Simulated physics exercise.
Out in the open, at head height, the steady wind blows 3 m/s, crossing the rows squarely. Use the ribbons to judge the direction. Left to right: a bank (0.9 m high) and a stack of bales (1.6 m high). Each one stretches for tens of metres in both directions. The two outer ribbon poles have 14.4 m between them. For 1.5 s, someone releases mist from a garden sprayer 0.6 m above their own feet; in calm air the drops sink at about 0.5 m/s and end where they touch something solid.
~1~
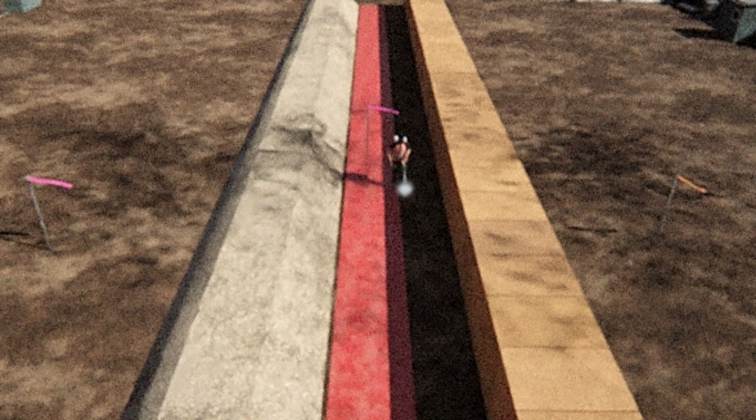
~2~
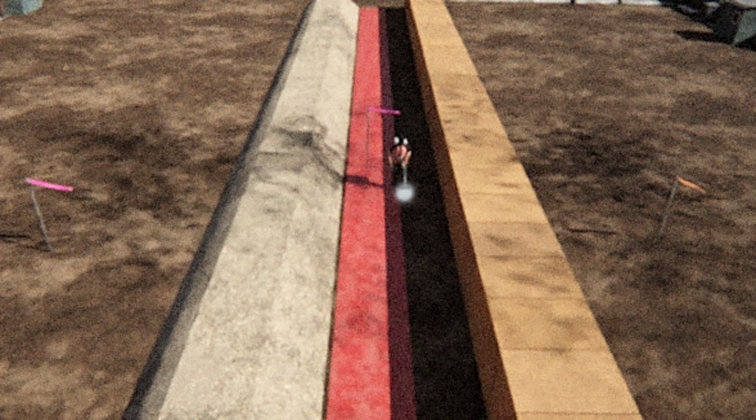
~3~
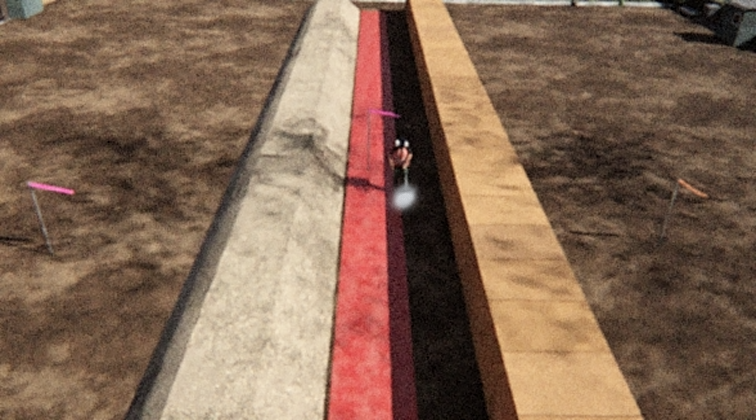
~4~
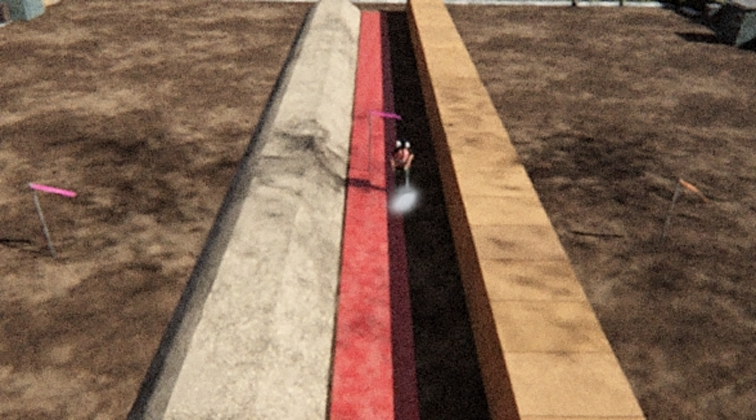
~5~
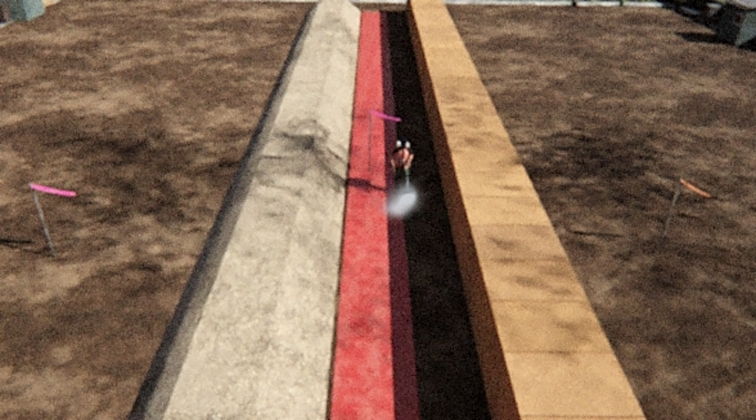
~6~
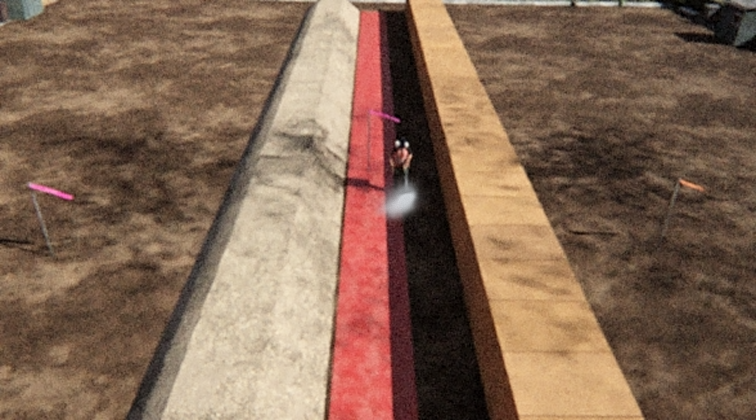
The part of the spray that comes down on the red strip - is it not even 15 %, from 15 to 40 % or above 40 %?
It is more than 40 %.
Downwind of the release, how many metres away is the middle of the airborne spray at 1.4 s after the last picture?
It comes to roughly 0.5 m.
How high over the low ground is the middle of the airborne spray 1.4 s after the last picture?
Middle height: Approx. 0.2 m.
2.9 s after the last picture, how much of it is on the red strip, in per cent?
90 %.
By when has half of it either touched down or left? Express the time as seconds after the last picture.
1.0 s.
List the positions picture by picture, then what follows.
The left ribbon ends at (71, 186), leaning 80 degrees to the right, the spray in the air spans x = 400 to 410 around y = 190 and it comes from (405, 186), in the first picture.
The spray in the air spans x = 400 to 410 around y = 190 and the red one passes (372, 241), in the second picture.
The inner ribbon ends at (400, 116), leaning 80 degrees to the right, the spray in the air spans x = 395 to 410 around y = 195 and the top of the bank crosses (277, 180), in the third picture.
The left ribbon ends at (75, 195), leaning 75 degrees to the right, the spray in the air spans x = 395 to 410 around y = 200 and the red one passes (375, 194), in the fourth picture.
The right ribbon ends at (710, 197), leaning 60 degrees to the right and the spray in the air spans x = 390 to 415 around y = 200, in the fifth picture.
The inner ribbon ends at (399, 121), leaning 75 degrees to the right, the spray in the air spans x = 385 to 410 around y = 200 and the top of the bank crosses (277, 181), in the sixth picture.
Then, 1.4 s after the last picture, 63 % is no longer flying here, and 61 % lies on the red strip; the middle of what still flies is 0.2 m above the low ground, near (388, 205).
Then, 2.9 s after the last picture, 92 % is no longer flying here, and 88 % lies on the red strip.
Then, 6.9 s after the last picture, 99 % is no longer flying here, and 94 % lies on the red strip.
Then, 18.9 s after the last picture, 100 % is no longer flying here, and 95 % lies on the red strip.
Then, 43.9 s after the last picture, 100 % is no longer flying here, and 95 % lies on the red strip.
